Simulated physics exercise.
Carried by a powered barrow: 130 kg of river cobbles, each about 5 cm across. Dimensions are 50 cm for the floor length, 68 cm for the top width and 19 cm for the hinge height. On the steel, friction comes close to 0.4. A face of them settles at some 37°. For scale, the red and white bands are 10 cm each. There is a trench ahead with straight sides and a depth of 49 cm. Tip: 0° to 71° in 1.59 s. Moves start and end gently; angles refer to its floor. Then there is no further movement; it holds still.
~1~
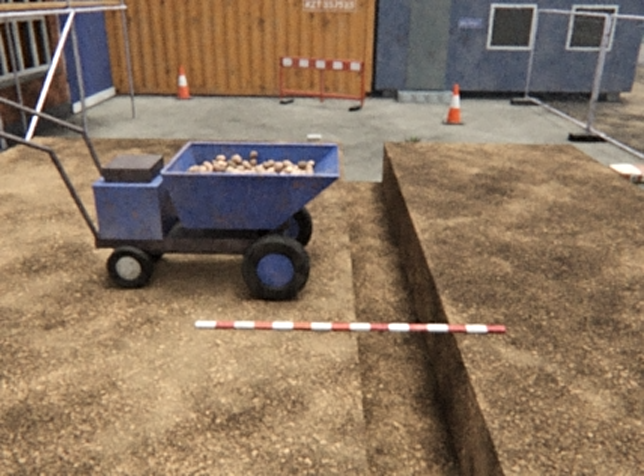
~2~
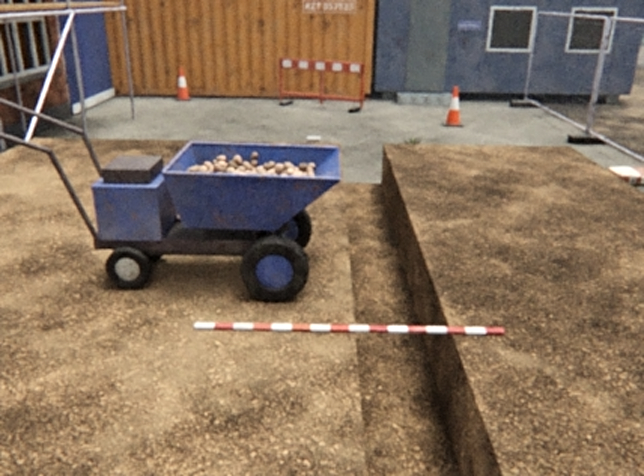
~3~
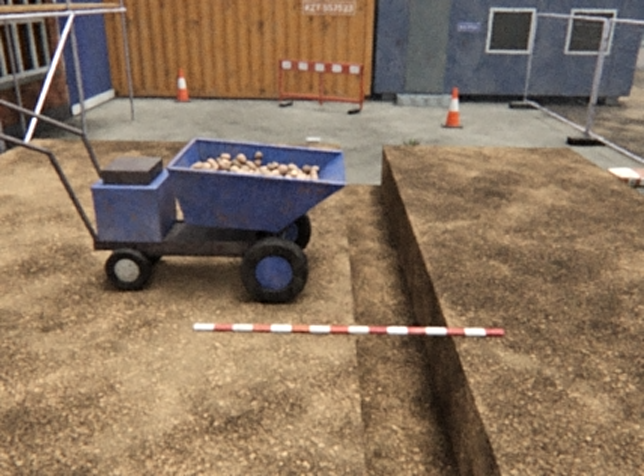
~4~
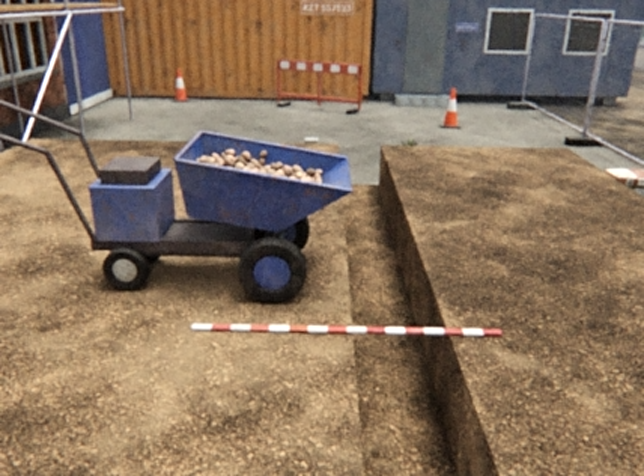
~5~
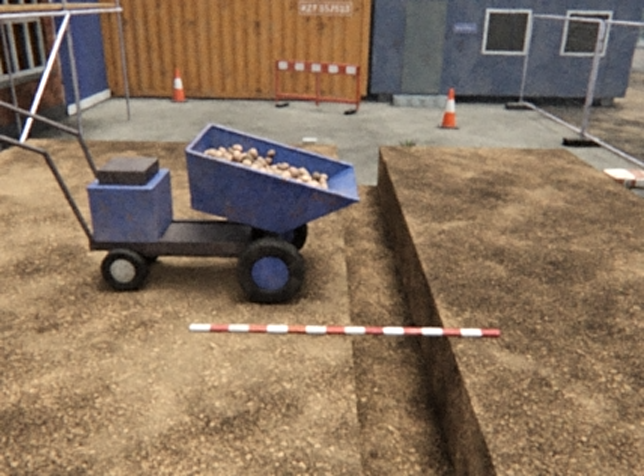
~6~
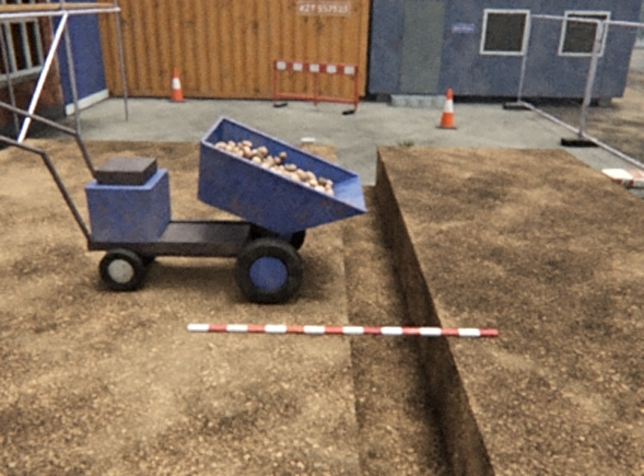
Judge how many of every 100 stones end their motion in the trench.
I would put it near 100 out of 100.
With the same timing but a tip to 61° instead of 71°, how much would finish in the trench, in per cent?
It would come to about 95 percent.
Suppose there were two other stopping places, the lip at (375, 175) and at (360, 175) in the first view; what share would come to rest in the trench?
50 %, then 80 %.
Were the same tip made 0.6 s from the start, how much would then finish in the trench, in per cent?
Then about 90 per cent.
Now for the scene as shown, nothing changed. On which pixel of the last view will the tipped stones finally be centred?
Middle at around (393, 338), I'd say.
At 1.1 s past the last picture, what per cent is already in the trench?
Around 60 per cent of it.
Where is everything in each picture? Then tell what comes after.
In the first picture, lip at (339, 177), floor tilted 0°, highest stones at (252, 165).
In the second picture, the tray is at 1°, its lip at (340, 179); the top of the load is at (253, 165).
In the third picture, lip at (345, 185), floor tilted 4°, highest stones at (229, 164).
In the fourth picture, lip at (351, 191), floor tilted 9°, highest stones at (228, 160).
In the fifth picture, lip at (359, 201), floor tilted 16°, highest stones at (221, 157).
In the sixth picture, lip at (366, 212), floor tilted 23°, highest stones at (229, 151).
Then, 0.6 s after the last picture the floor is at 60°, 100 % in the tray; the foremost stones are at (377, 252).
Then, 1.1 s after the last picture the floor is at 71°, 40 % in the tray, 60 % in the trench; the foremost stones are at (420, 306).
Then, 1.4 s after the last picture the floor is at 71°, 8 % in the tray, 92 % in the trench; the foremost stones are at (427, 322).
Then, 3.4 s after the last picture the floor is at 71°, 0 % in the tray, 100 % in the trench; the foremost stones are at (435, 328).
